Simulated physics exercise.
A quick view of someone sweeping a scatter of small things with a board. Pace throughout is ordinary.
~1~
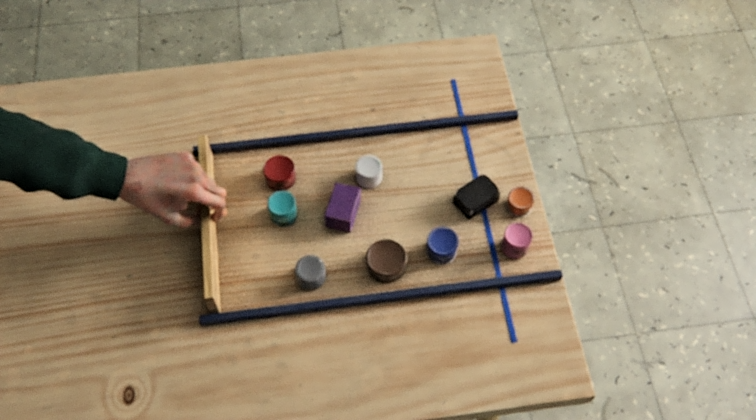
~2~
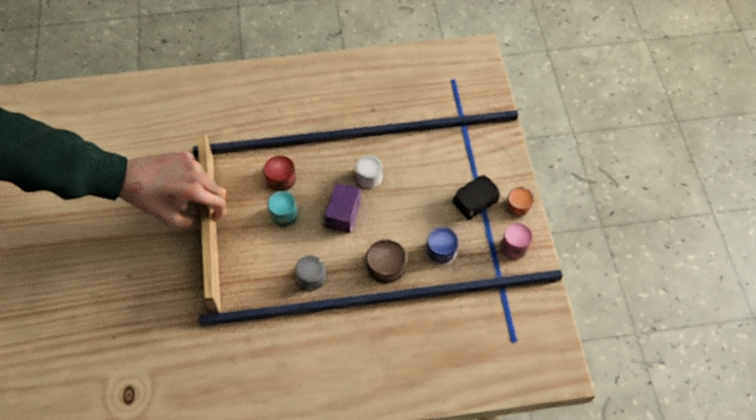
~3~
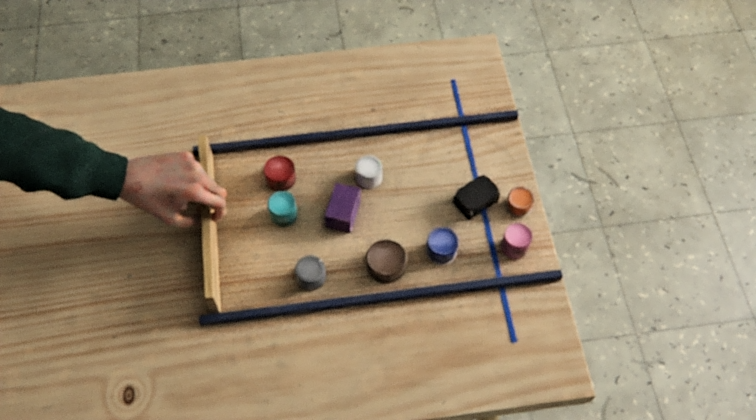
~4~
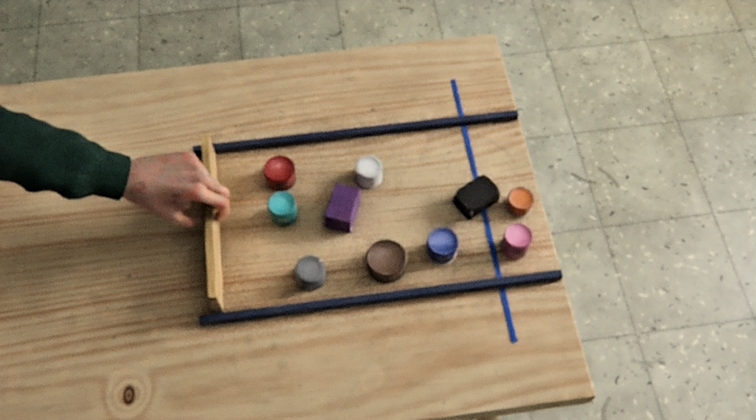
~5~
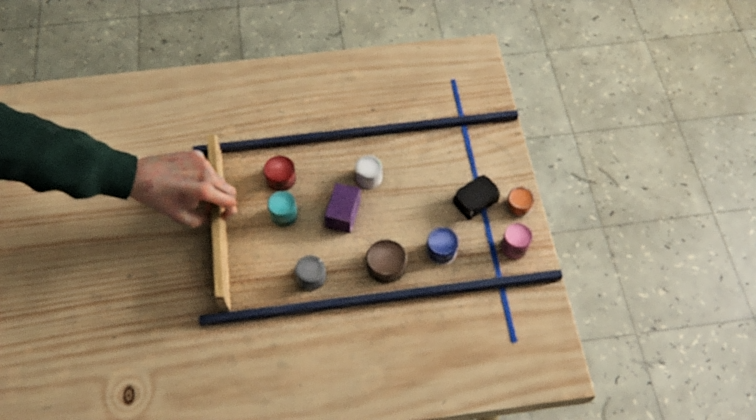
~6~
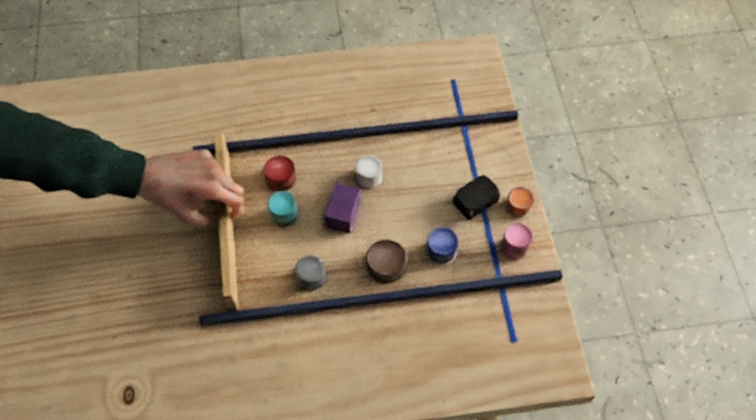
A wooden board, gripped by a hand in a green sleeve, stays nearly still at first, then slides slightly right between two dark rails toward scattered small tubs and blocks, which remain motionless, some near a blue tape line.
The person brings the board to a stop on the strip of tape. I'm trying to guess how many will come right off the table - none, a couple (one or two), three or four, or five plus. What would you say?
Basically the losses over the end count one or two in this one.
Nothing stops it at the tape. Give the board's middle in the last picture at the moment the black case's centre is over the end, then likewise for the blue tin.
The middle is at (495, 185) when it's the black case, and at (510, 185) when it's the blue tin.
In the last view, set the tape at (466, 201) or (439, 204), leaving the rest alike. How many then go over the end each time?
The first try gives 0 and the second gives 0.
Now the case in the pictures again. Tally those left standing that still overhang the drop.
Expected count: 3.
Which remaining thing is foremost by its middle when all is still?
I reckon it's the orange tin.
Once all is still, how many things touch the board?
The count is 5.
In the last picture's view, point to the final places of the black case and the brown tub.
The black case finishes at (524, 171); the brown tub finishes at (544, 253).
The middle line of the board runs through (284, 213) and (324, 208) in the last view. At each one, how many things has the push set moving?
2 and 4.
Soon after, none off yet; orange tin at rest near (520, 202); pink tub at rest near (517, 241); black case at rest near (476, 197).
At rest, the number that fall off is one or two; fallen, pink tub.
